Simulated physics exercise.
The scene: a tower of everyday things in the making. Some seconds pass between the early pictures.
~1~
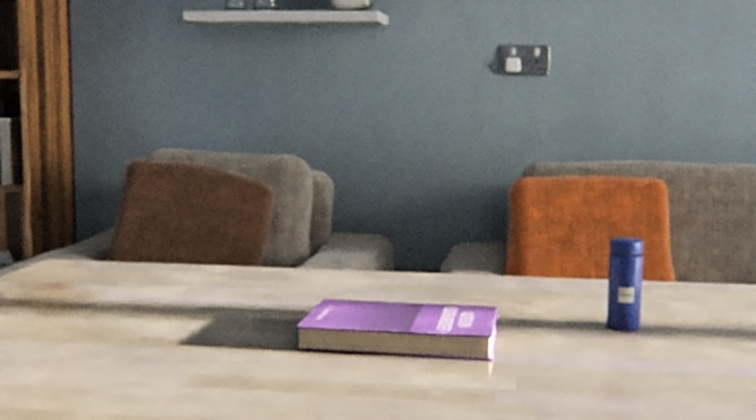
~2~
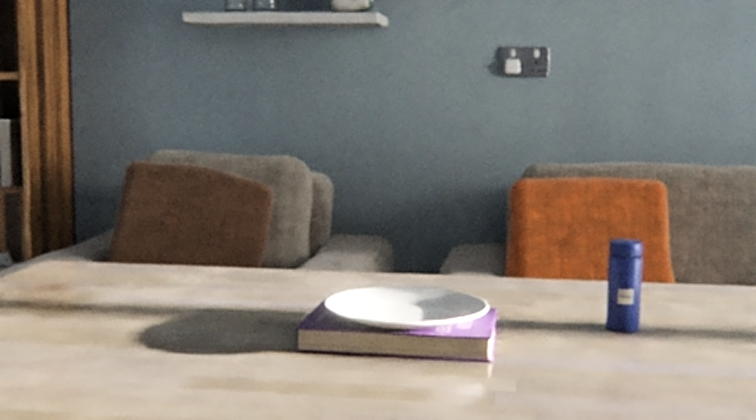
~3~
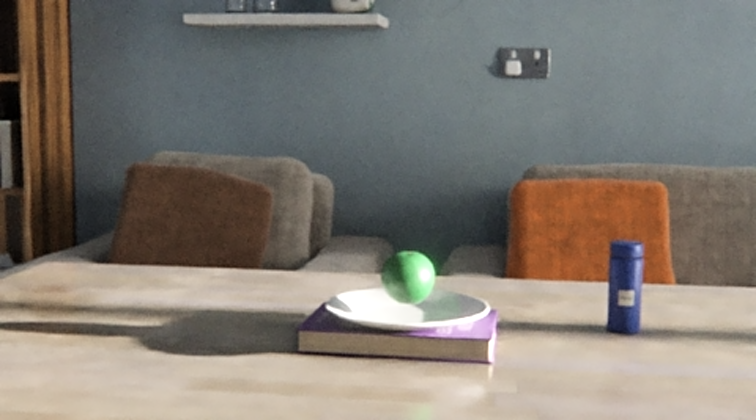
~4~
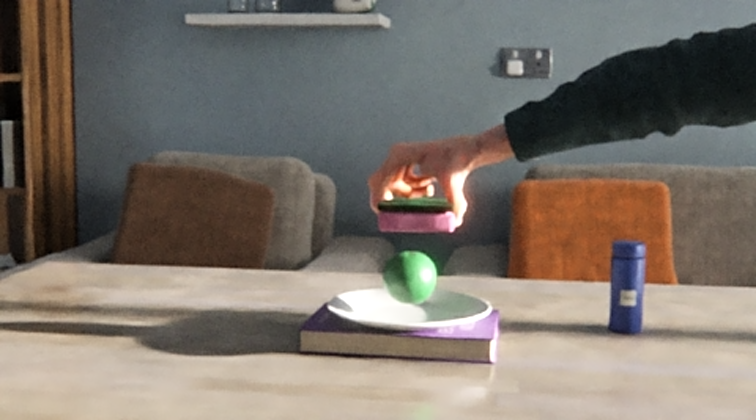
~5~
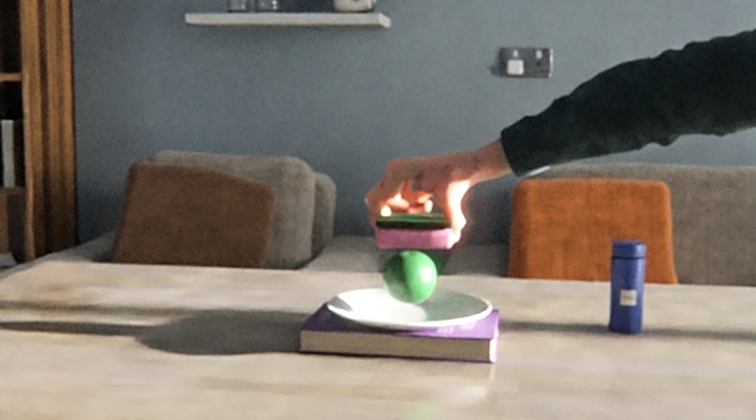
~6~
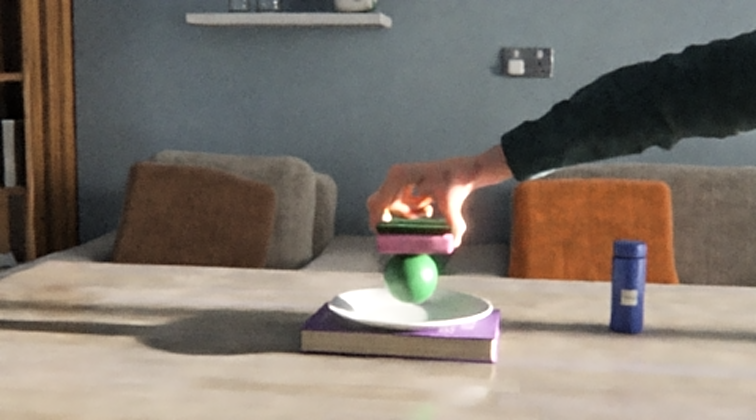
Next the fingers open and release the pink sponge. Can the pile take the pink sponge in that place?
The pile comes apart.
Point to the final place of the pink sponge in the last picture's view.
Around (477, 269).
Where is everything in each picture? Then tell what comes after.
The last thing is not in view yet; blue shaker (625, 283), in the first picture.
The last thing is not in view yet; white plate (406, 310), in the second picture.
The last thing is not in view yet; blue shaker (625, 287), in the third picture.
Coming down; pink sponge (419, 215); white plate (409, 312), in the fourth picture.
Coming down; pink sponge (416, 231); blue shaker (627, 286), in the fifth picture.
In place under the hand; pink sponge (417, 236); white plate (410, 311), in the sixth picture.
Then, 0.30 s on from there, pink sponge turned 50° from how it was put near (445, 255).
Then, 0.40 s on from there, pink sponge now fallen.
Then, 0.60 s on from there, things are still on the move.
Then, 1.00 s on from there, as before.
In the end, fallen, pink sponge; the other 4 unmoved. At the end, from the last picture's camera, pink sponge near (478, 269). The pile gives way.
